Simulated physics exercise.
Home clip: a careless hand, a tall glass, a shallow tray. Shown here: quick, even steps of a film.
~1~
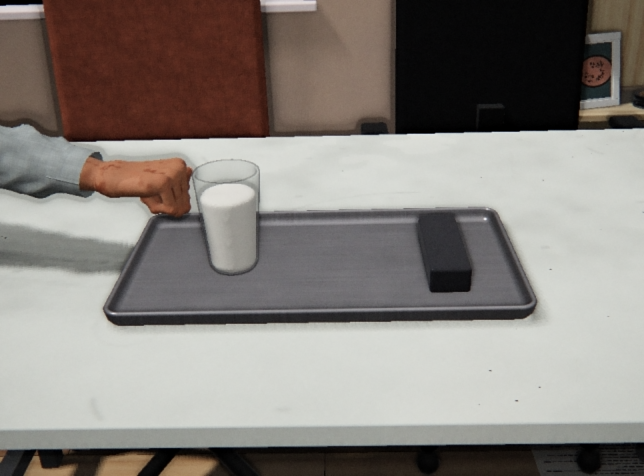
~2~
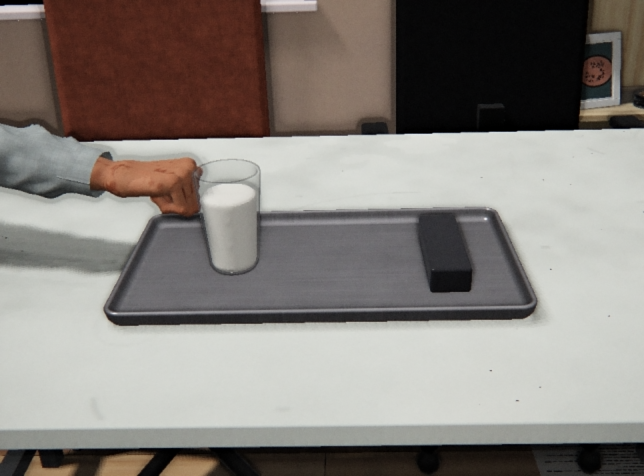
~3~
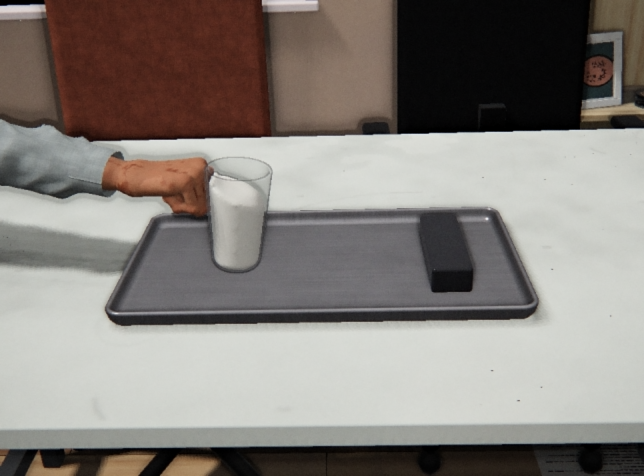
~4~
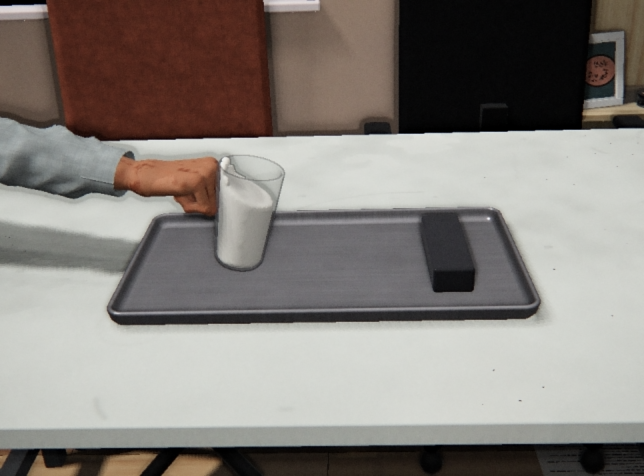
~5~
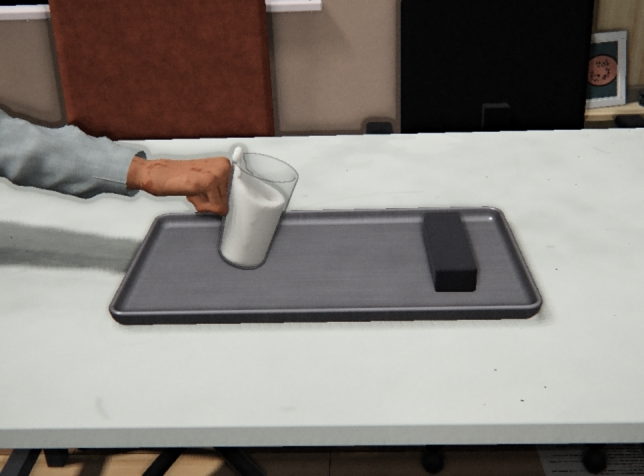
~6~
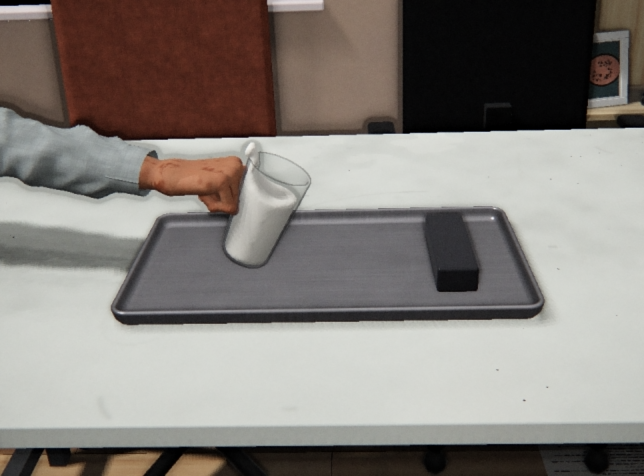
A hand in a grey-blue sleeve reaches in from the left over a pale table indoors, seen from slightly above by a still camera. A tall, clear glass of white milk stands at the left of a shallow grey tray, with a black block towards its right. The hand pushes rightward against the glass's upper side, and the glass leans steadily further right while the milk shifts inside.
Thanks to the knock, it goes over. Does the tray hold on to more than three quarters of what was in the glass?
Pretty clearly the tray holds more than three quarters of it afterwards.
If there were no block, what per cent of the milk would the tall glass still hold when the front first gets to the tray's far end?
Tall glass content at that instant: ~ 45 per cent.
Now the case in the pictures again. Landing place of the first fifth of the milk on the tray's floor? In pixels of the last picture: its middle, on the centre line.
Landing point: About (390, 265).
A moment on, the tall glass lies on its side and 96 per cent is in the glass, 0 on the tray and 4 above or beyond its rim.
Next, the tall glass lies on its side and 52 per cent is in the glass, 30 on the tray and 18 above or beyond its rim.
Then the tall glass lies on its side and 28 per cent is in the glass, 41 on the tray and 31 above or beyond its rim.
Later the tall glass lies on its side and 15 per cent is in the glass, 69 on the tray and 16 above or beyond its rim.
At rest 84 per cent is held by tray and glass, 16 is off the tray.
